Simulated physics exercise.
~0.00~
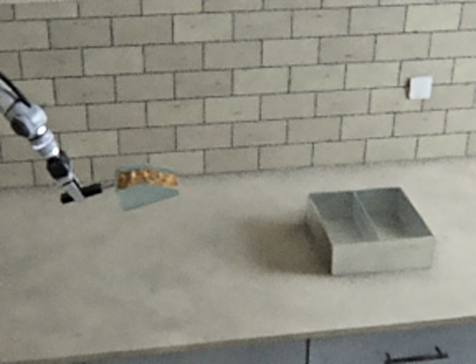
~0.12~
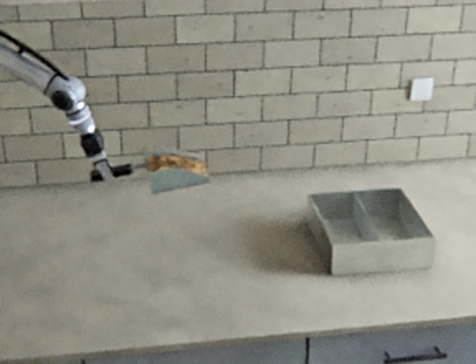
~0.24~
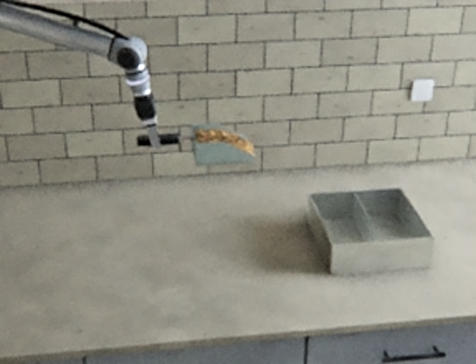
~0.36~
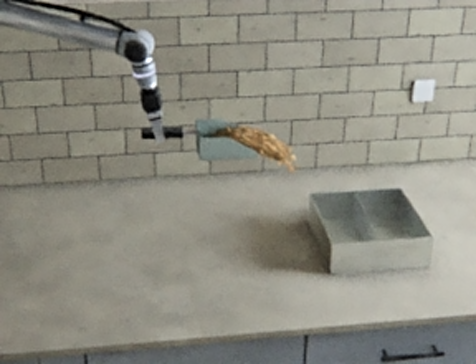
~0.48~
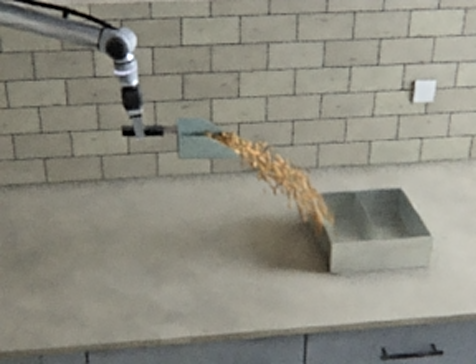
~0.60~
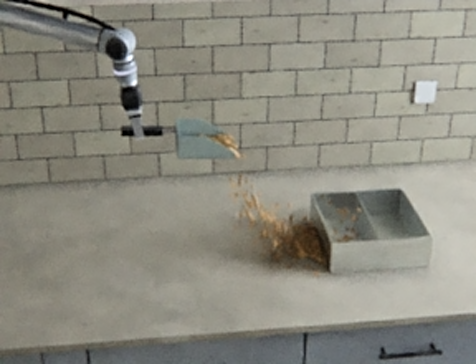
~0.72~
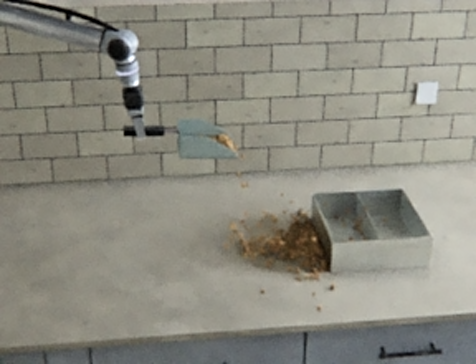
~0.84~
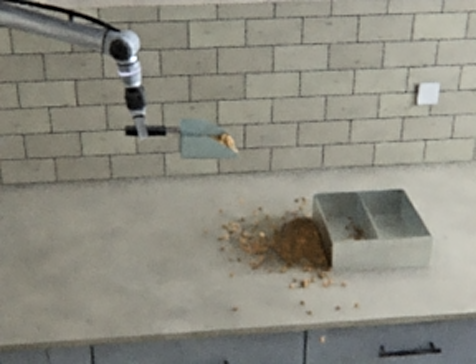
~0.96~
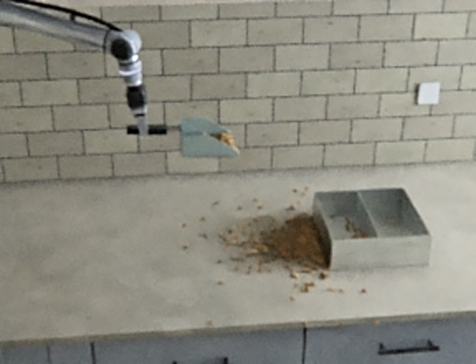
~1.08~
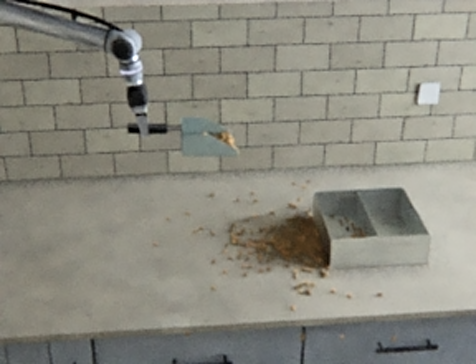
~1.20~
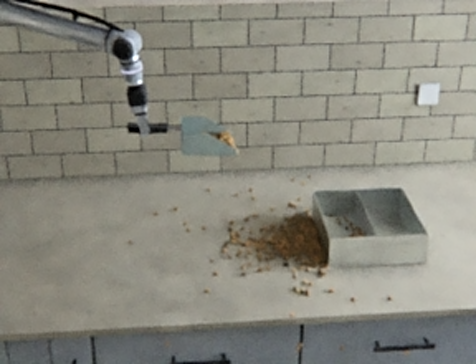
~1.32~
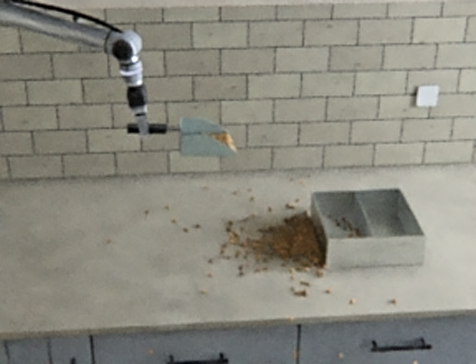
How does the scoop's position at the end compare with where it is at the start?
At the end the scoop is higher above the counter and further to the right, closer to the divided tray than at the start.
